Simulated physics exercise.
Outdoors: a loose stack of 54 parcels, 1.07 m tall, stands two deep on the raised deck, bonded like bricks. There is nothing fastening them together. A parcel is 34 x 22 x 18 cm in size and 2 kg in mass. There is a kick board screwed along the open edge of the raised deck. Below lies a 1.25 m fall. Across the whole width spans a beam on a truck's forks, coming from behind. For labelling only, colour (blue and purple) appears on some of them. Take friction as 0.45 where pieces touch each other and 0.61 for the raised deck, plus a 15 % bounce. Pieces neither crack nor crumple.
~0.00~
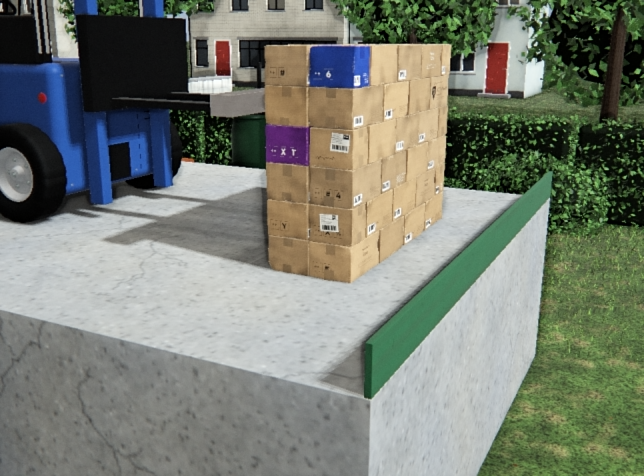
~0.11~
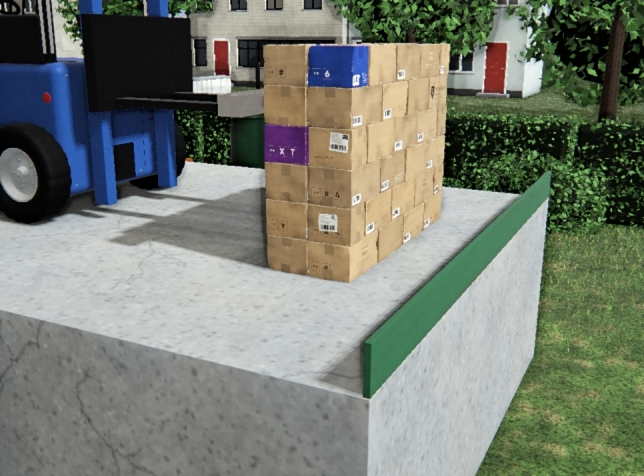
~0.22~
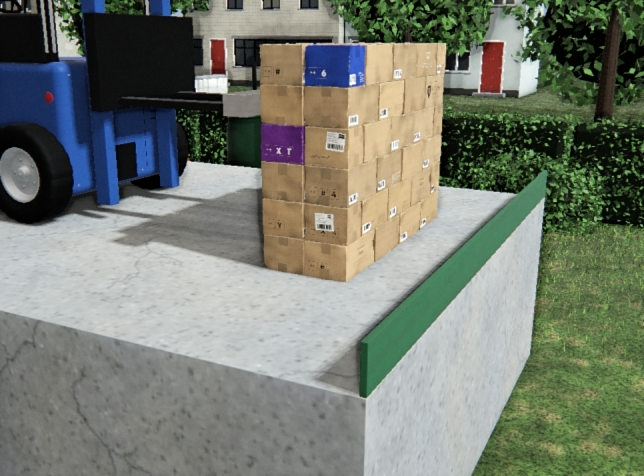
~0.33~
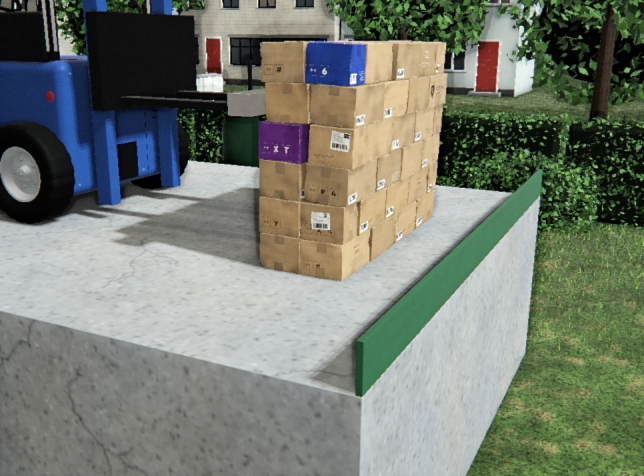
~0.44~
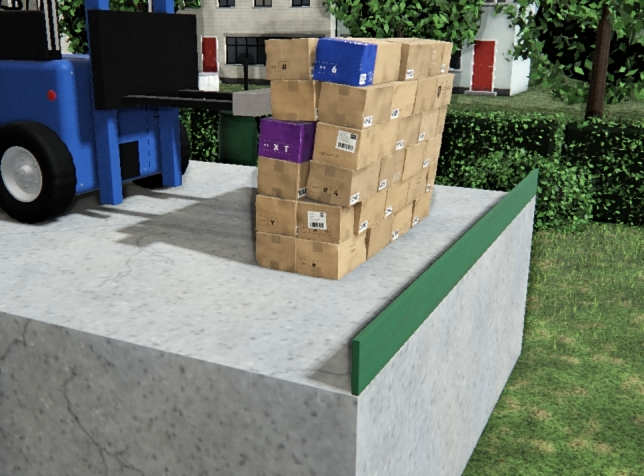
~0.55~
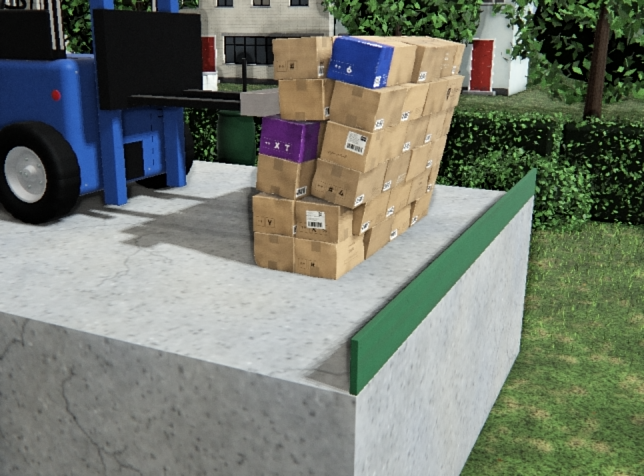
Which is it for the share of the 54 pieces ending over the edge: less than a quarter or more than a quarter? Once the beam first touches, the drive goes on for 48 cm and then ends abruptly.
It is upwards of a quarter.
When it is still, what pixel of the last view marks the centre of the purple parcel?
It settles close to (302, 271) in the last view.
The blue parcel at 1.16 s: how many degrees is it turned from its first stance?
Roughly 60°.
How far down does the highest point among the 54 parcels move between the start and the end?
About 40 cm.
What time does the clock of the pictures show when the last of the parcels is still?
I'd put it around 3.5 seconds.
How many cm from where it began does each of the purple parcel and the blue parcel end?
Purple shifts close to 60 cm and blue close to 270 cm.
Around 0.84 s, none of the 54 parcels over the edge, 44 disturbed; blue parcel tipped 27°; purple parcel tipped 17°.
Around 1.16 s, none of the 54 parcels over the edge, 43 disturbed; blue parcel tipped 64°, 46 cm lower; purple parcel tipped 26°.
Around 1.78 s, 19 of the 54 parcels over the edge; blue parcel on its side; purple parcel tipped 65°, 13 cm lower.
Finally (3.7 s), 19 of the 54 parcels over the edge; purple parcel upside down; blue parcel on its side. That is 35 per cent. Seen by the last camera, middles, purple parcel near (302, 271).
